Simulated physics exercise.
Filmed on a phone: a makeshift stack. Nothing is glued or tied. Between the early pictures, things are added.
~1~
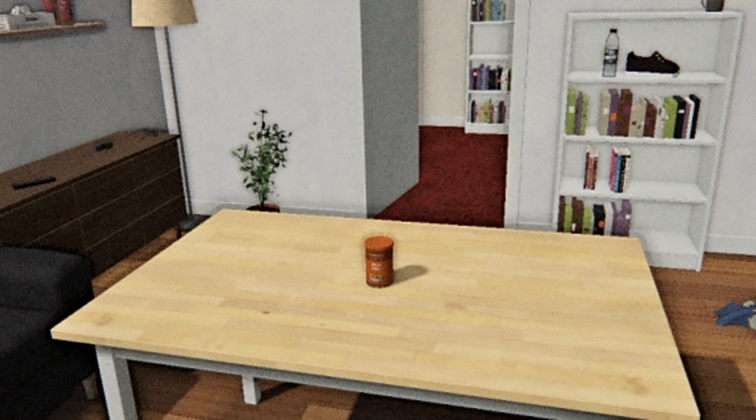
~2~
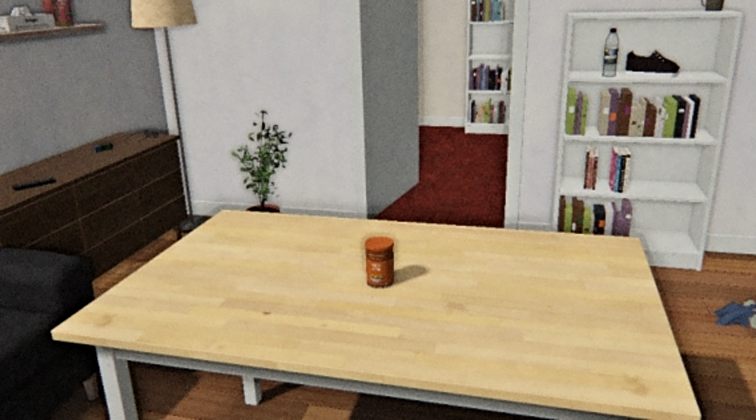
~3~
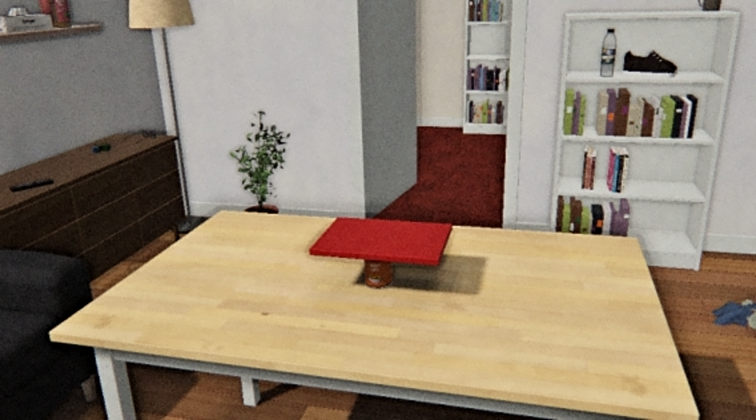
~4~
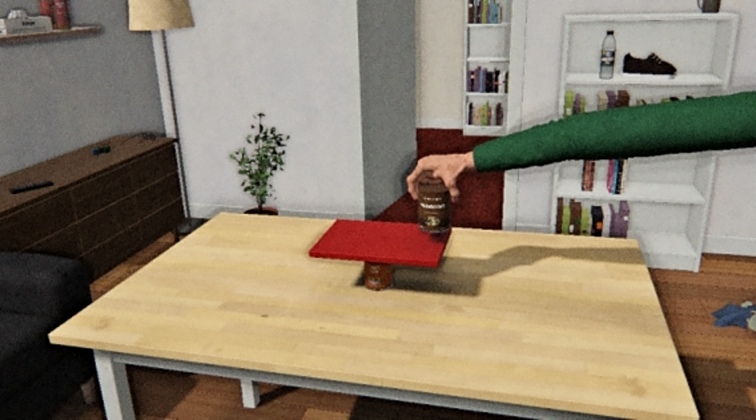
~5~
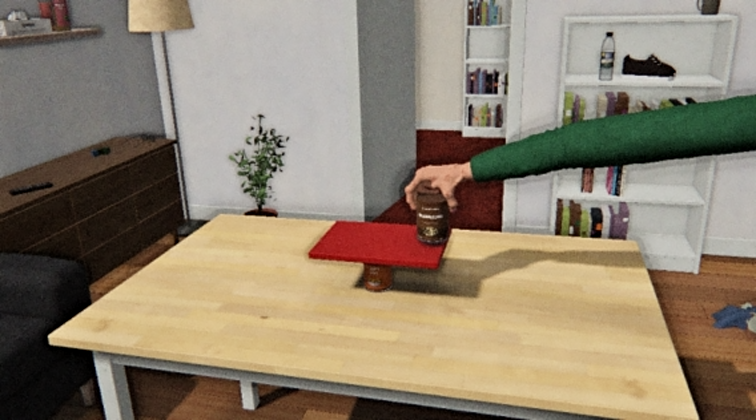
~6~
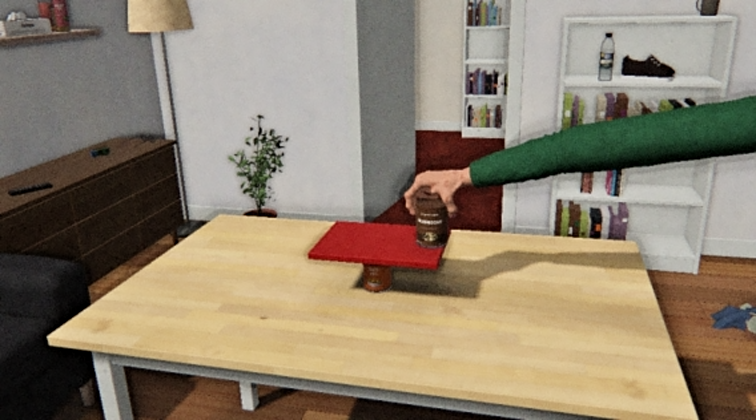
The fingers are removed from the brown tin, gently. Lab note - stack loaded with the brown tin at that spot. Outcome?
I reckon the stack can't bear the weight there.
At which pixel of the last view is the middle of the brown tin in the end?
At about (471, 280).
Then, 0.40 s on from there, brown tin now fallen; red lid turned 56° from how it was put.
Then, 0.50 s on from there, red lid turned 56° from how it was put.
In the end, fallen, brown tin; toppled in the stack, red lid; orange tin unmoved. At the end, from the last picture's camera, brown tin near (471, 280). The stack comes apart.
